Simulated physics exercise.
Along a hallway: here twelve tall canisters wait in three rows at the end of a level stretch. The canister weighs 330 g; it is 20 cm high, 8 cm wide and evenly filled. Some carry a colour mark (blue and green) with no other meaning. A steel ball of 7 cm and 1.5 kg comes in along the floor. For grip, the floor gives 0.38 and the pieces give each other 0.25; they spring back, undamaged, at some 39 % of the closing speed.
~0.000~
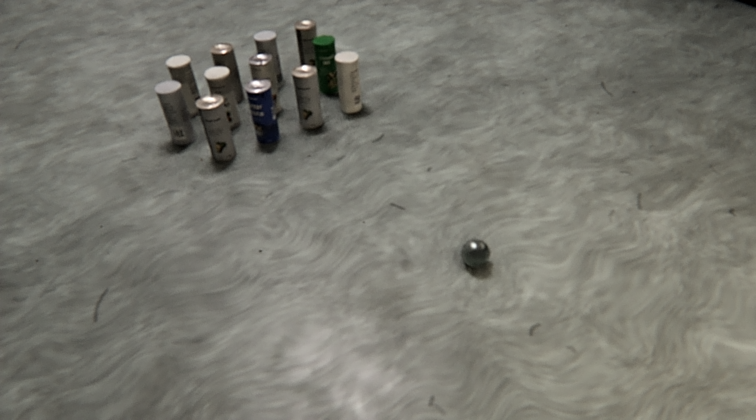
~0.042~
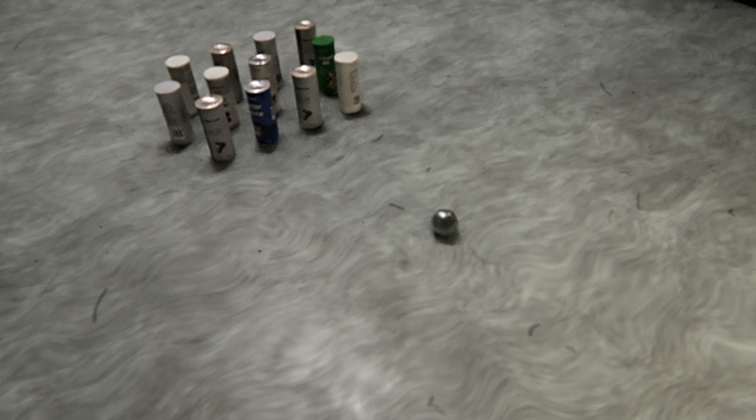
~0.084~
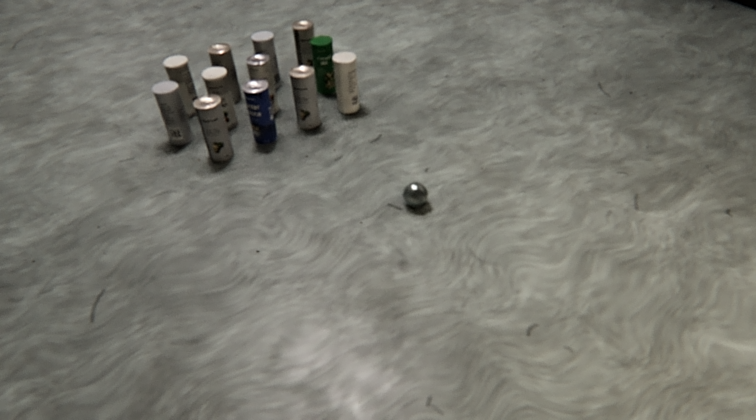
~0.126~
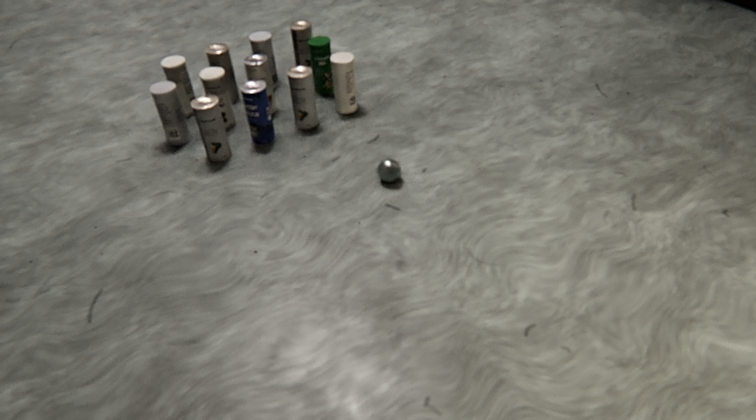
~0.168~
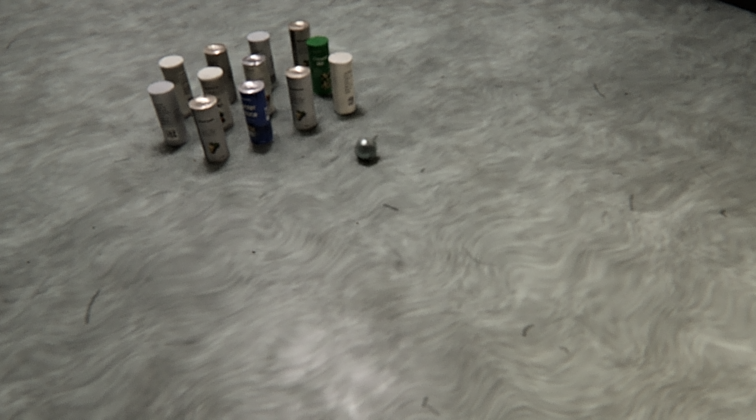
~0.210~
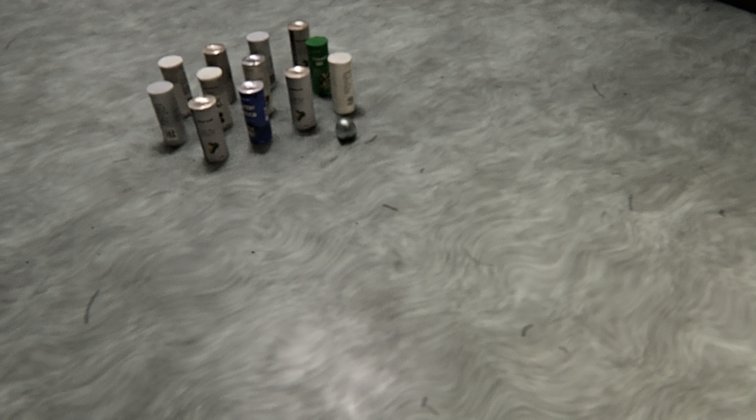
A small, shiny steel ball rolls across a grey, swirl-patterned floor, seen from above at an angle. In the upper left, upright canisters stand close together in rows, mostly silver, grey and white, with a blue one at the front and a green one toward the right. The ball moves steadily up and leftward, nearing the group's right side, while the canisters stay standing and the camera pans very slightly.
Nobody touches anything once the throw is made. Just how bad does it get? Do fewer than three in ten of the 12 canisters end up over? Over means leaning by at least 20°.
Yes, fewer than three in ten.
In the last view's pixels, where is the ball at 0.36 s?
(286, 72), roughly.
By 0.36 s, ball still moving; 1 of the 12 canisters over; green canister tilted 28°.
By 0.46 s, ball still moving; 1 of the 12 canisters over; green canister lying flat.
When it is over (1.4 s), ball rolling away; 1 of the 12 canisters over; green canister lying flat; blue canister unmoved. That is 8 per cent. In pixels of the last frame, middles, green canister near (348, 58), blue canister near (256, 114).
